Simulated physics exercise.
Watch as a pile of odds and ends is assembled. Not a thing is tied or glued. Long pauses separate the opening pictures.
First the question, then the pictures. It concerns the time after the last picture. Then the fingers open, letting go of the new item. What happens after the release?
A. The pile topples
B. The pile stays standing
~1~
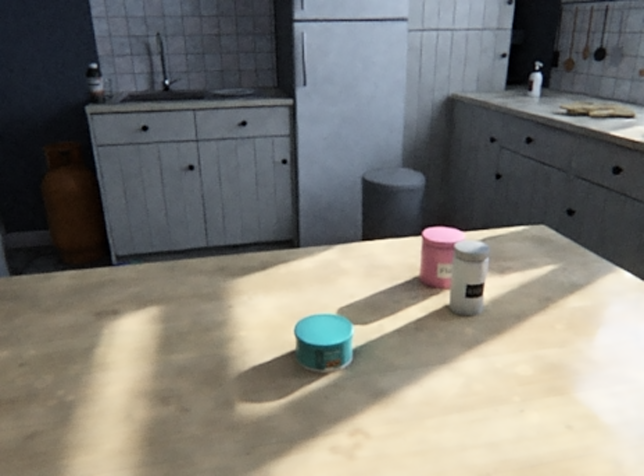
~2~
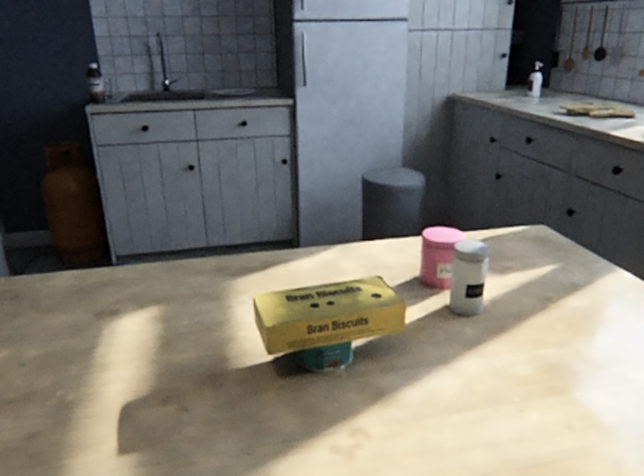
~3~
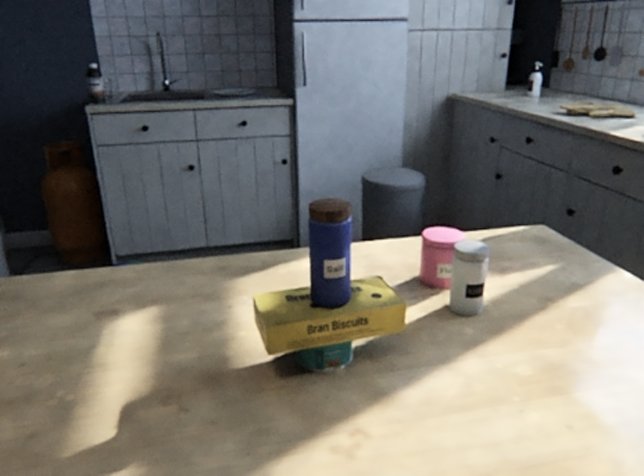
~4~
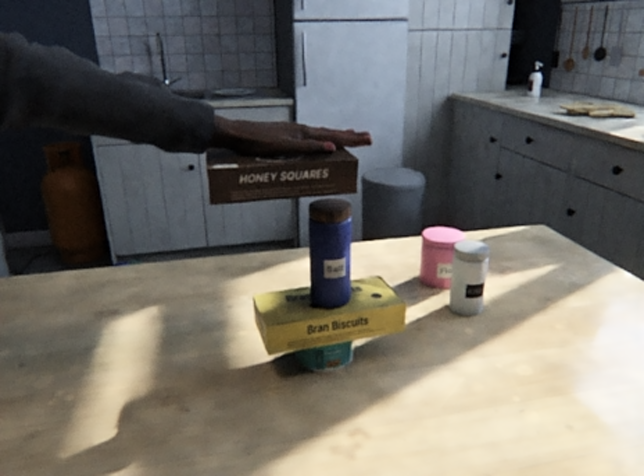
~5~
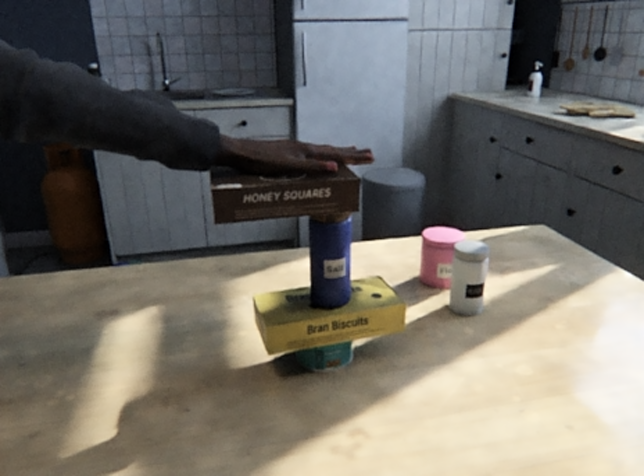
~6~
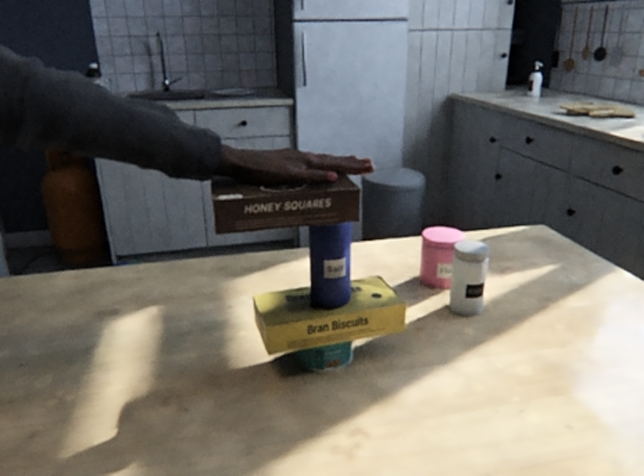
Option A: The pile topples.
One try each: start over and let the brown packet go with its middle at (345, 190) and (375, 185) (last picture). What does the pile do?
So the first time it does not fall and the second time it goes over.
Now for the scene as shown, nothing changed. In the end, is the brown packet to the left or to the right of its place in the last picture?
It heads leftwards.
Then, 0.40 s on from there, brown packet now fallen; blue jar turned 9° from how it was put; yellow packet turned 10° from how it was put.
Then, 0.80 s on from there, blue jar now fallen.
Then, 0.90 s on from there, things are still on the move.
Then, 1.30 s on from there, brown packet resting near (144, 383).
In the end, fallen, blue jar and brown packet; the other 4 unmoved. At the end, from the last picture's camera, brown packet near (144, 383). The pile comes apart.
